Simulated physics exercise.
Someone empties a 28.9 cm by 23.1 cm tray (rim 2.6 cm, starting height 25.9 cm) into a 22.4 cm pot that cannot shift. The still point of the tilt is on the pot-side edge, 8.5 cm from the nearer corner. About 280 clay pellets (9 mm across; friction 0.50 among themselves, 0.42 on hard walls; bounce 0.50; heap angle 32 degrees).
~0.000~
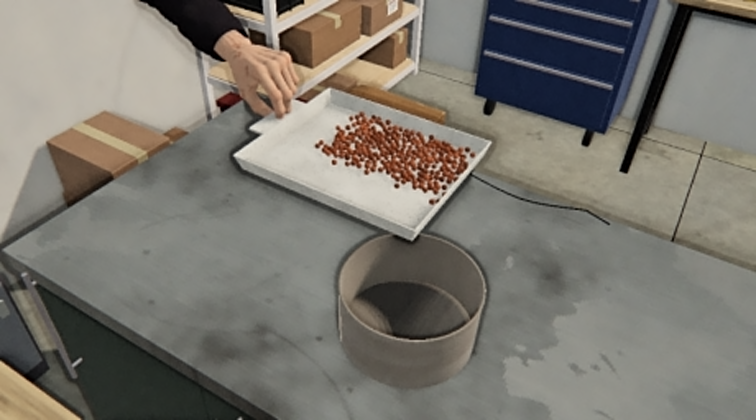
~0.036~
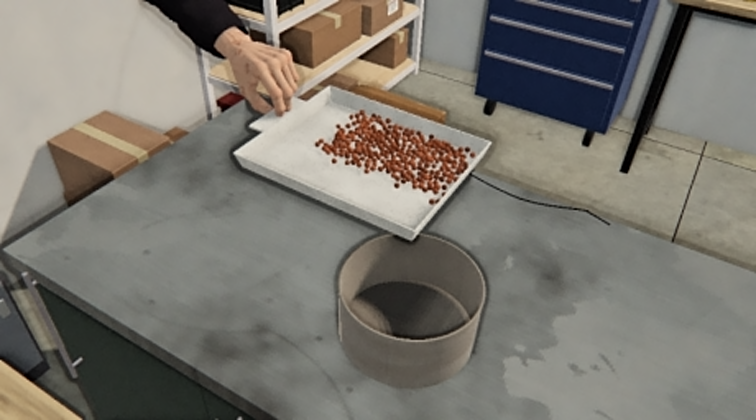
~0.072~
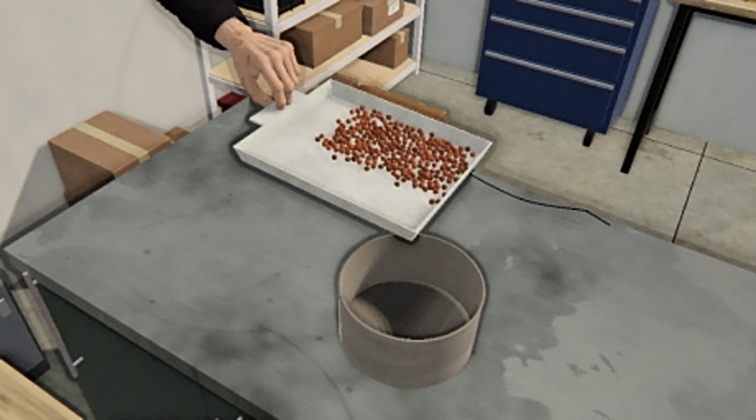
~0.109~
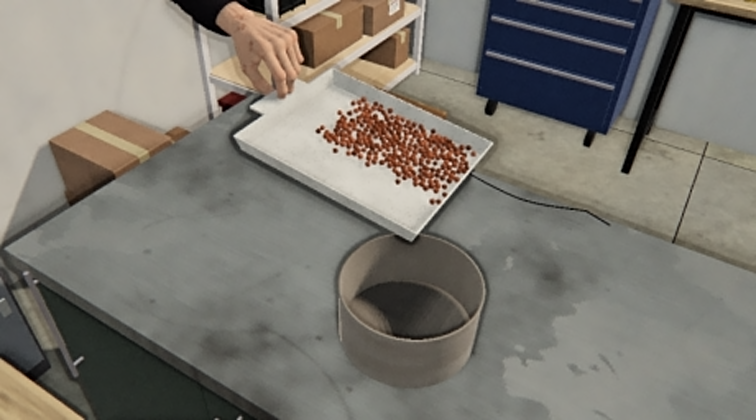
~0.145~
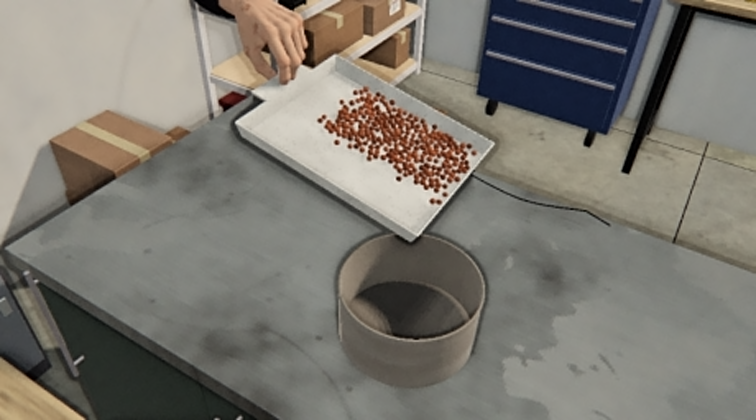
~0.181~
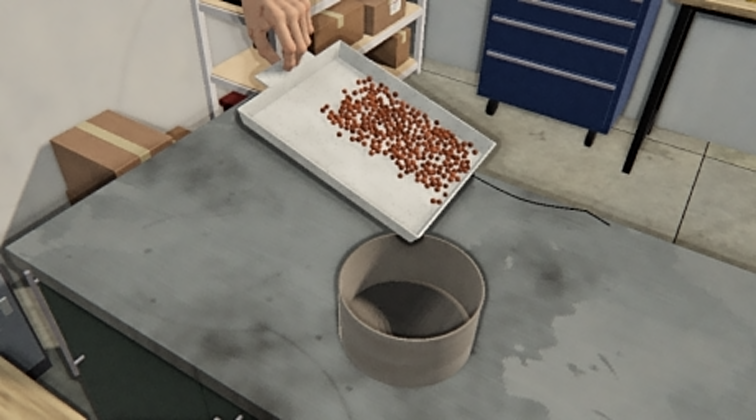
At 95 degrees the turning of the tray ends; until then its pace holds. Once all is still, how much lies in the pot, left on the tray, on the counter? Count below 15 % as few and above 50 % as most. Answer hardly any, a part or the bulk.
In the pot: A part; left on the tray: Hardly any; on the counter: The bulk.
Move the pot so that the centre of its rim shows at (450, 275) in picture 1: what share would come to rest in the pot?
Some 70 per cent.
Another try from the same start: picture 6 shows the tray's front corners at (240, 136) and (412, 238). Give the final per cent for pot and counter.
Pot 80, counter 20.
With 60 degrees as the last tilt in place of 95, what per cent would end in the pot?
In that case some 5 per cent.
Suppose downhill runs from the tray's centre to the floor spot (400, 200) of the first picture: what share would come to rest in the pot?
Some 65 per cent.
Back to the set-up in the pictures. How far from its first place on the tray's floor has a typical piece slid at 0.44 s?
Roughly 4 cm.
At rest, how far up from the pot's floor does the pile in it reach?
Roughly 1.5 cm.
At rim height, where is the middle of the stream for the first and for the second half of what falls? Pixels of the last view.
First near (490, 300), later near (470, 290).
After 0.44 s, tilt 56 degrees; the tray holds 100 %, the pot 0 %.
Then, at 0.61 s, tilt 82 degrees; the tray holds 90 %, the pot 0 %.
Then, at 0.91 s, tilt 95 degrees; the tray holds 0 %, the pot 25 %.
By 1.7 s all is still; pot 35 %, tray 0 %, counter 65 %.
